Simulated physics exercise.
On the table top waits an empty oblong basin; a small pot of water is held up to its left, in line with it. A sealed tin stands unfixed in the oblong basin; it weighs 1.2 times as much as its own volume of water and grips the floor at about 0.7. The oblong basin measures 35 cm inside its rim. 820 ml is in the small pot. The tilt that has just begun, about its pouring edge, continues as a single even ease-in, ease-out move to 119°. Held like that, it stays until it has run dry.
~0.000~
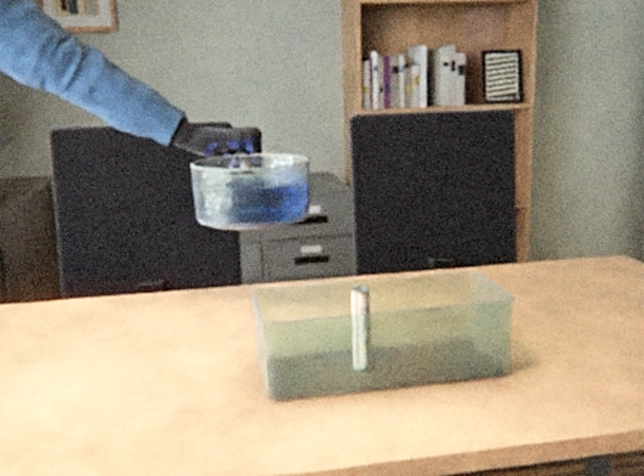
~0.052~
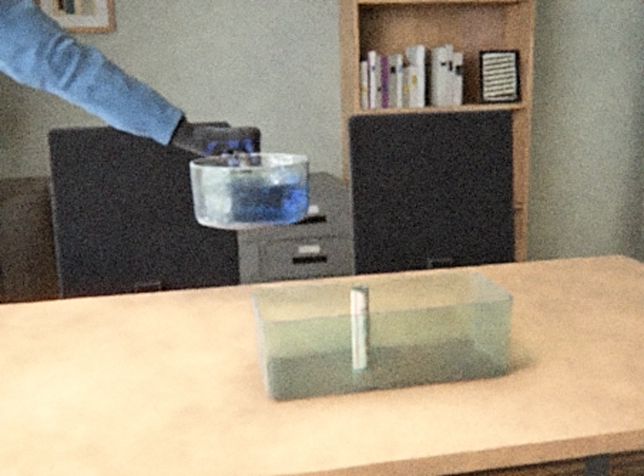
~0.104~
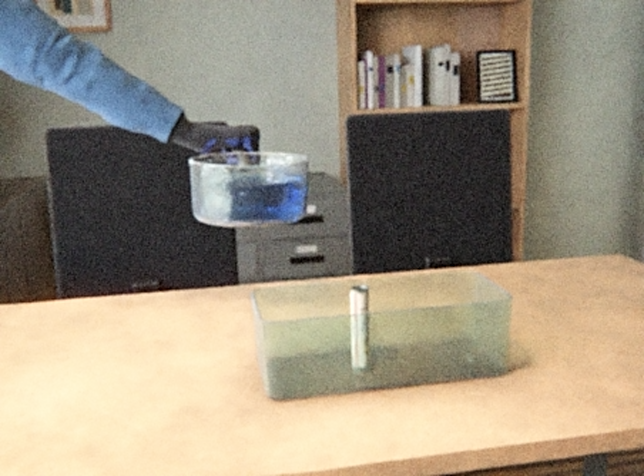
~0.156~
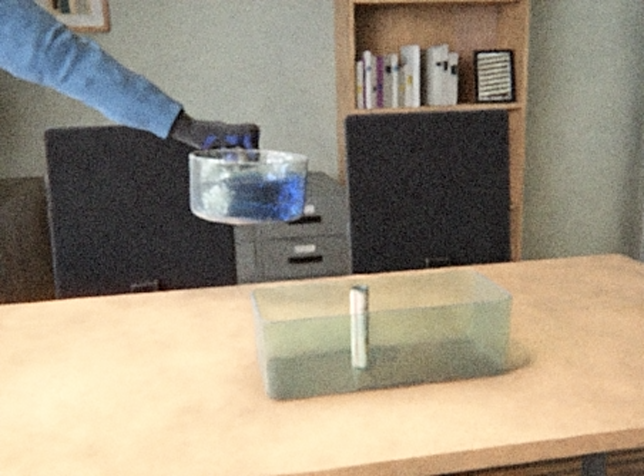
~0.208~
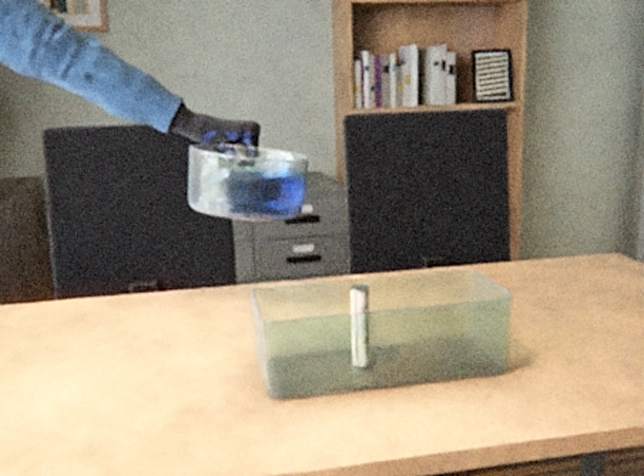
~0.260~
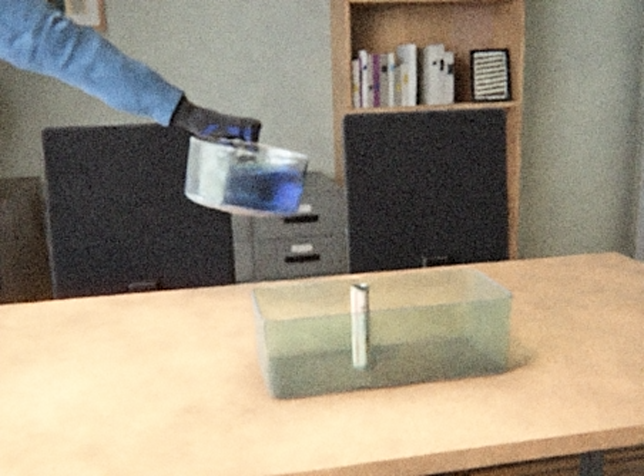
To begin with, a gloved hand in a blue sleeve holds a small clear pot of bluish water level, up to the left of an oblong basin on a table top. The pot then slowly tilts a little towards the right, its left side rising, while the basin stays still.
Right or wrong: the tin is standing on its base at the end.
Right, it is standing.
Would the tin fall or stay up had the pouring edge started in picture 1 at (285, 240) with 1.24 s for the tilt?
Then the tin comes down.
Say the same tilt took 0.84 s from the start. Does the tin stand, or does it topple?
Outcome - the tin ends up overturned.
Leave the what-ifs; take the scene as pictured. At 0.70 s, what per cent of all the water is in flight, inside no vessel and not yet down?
Close to 38 per cent, I'd say.
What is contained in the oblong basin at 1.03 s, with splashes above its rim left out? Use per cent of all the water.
Reading: Approx. 70 %.
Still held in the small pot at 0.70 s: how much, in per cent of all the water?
Roughly 60 %.
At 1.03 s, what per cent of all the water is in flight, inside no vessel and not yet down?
Roughly 24 %.
After 0.70 s the tilt is 72° and 60 per cent is still to pour; the tin stands where it began.
After 1.03 s the tilt is 111° and 6 per cent is still to pour; the tin stands where it began.
After 1.37 s the tilt is 119° and 0 per cent is still to pour; the tin stands where it began.
After 1.74 s the tilt is 119° and 0 per cent is still to pour; the tin stands where it began.
In the end the tin stands where it began.
